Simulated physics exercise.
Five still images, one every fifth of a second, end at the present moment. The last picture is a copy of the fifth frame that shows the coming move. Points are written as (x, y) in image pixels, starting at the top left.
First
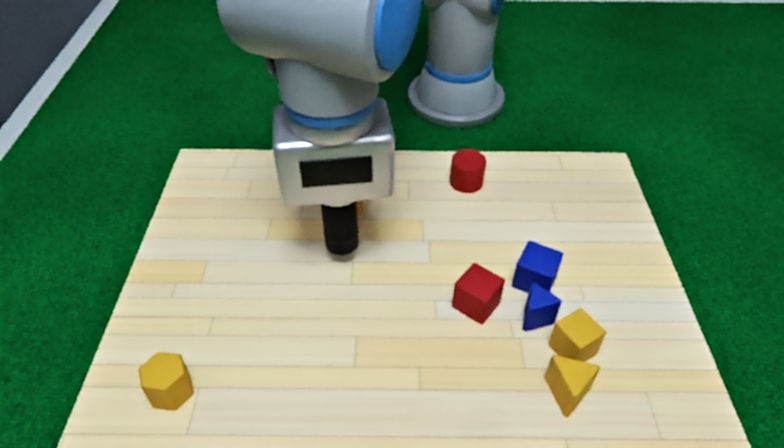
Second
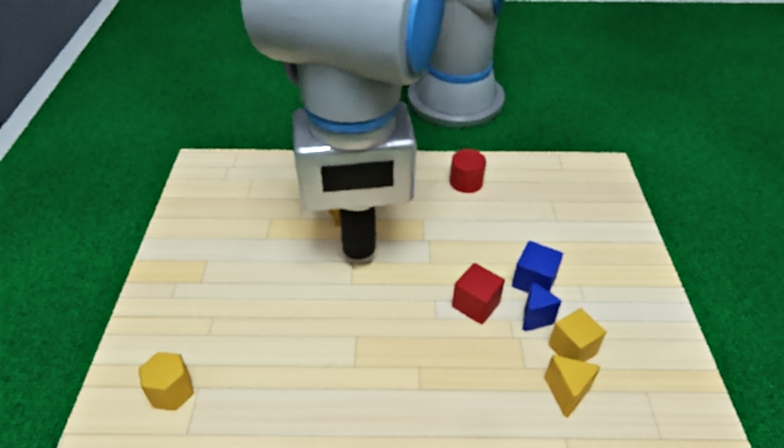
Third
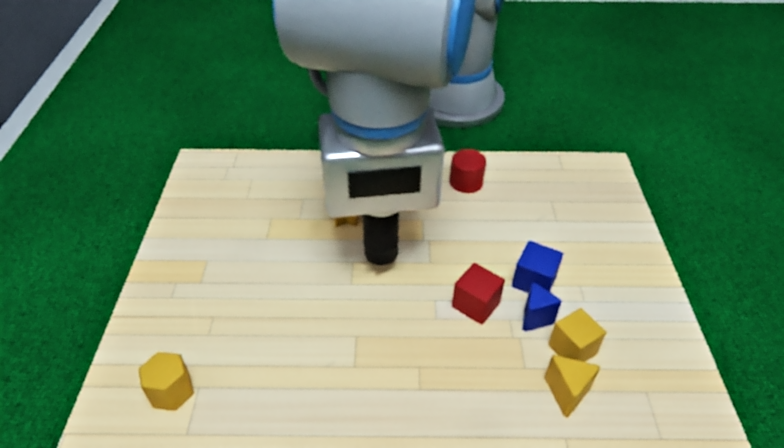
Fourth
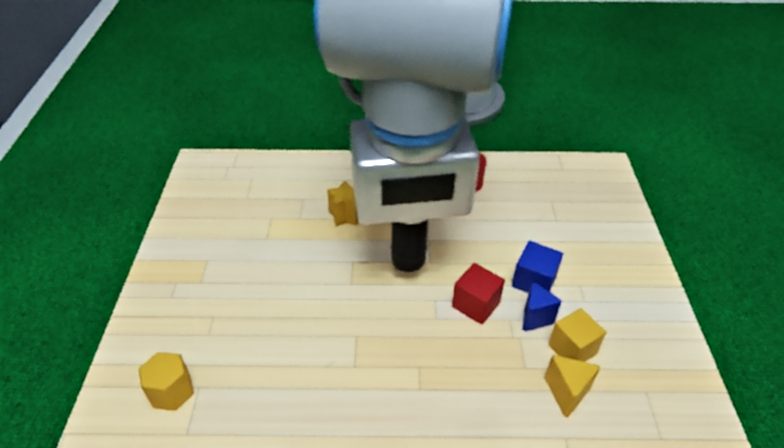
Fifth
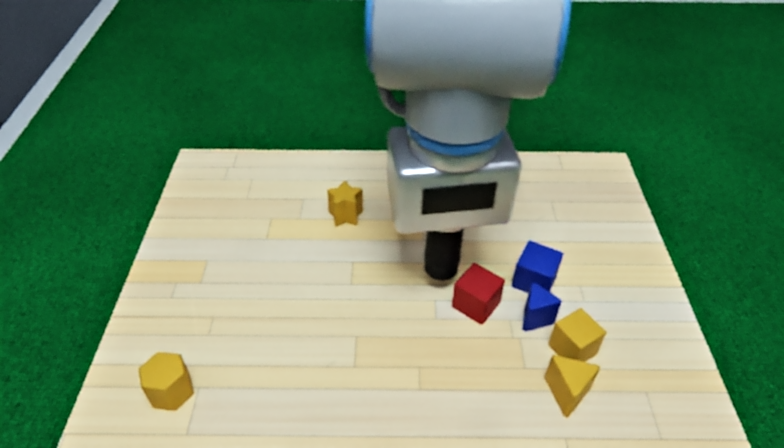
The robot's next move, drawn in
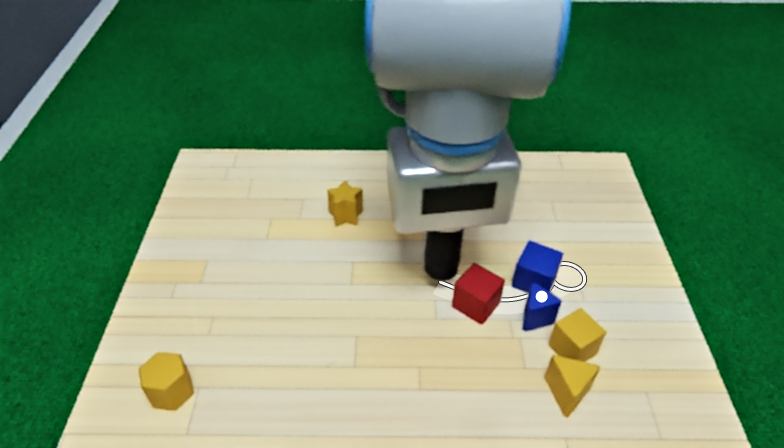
At the start, a robot arm holds a black rod over a wooden board scattered with red, blue and yellow blocks. The arm moves steadily right and slightly nearer, uncovering a yellow star and hiding the red cylinder behind it. By the end the rod is beside the red cube, and no blocks have moved.
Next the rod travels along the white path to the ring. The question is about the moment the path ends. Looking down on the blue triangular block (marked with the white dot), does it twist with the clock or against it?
Against the clock.
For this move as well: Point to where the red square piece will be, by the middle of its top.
Its top centre lands on (526, 306).
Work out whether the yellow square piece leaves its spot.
It barely shifts, if at all.
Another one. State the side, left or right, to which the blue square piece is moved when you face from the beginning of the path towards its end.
Heads left.
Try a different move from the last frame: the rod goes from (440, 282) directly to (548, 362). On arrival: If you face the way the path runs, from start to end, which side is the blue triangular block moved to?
Left-hand side.
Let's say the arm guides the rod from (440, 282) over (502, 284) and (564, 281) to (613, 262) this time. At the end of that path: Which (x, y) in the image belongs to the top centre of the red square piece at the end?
Around pixel (503, 289).
The line goes from (440, 282) via (485, 298) and (531, 295), ending at (568, 276); the dot is on the blue triangular block.
On the path given first. One third of the way, rod (487, 285); red square piece (514, 300), turned 25° clockwise; blue triangular block (551, 301), turned 30° anticlockwise.
Two thirds of the way, rod (535, 281); red square piece (526, 306), turned 45° clockwise; blue square piece (554, 249); blue triangular block (557, 302), turned 25° anticlockwise.
At the end, rod (572, 263); red square piece (526, 306), turned 45° clockwise; blue square piece (580, 228), turned 20° anticlockwise; blue triangular block (557, 302), turned 25° anticlockwise; yellow square piece unmoved.
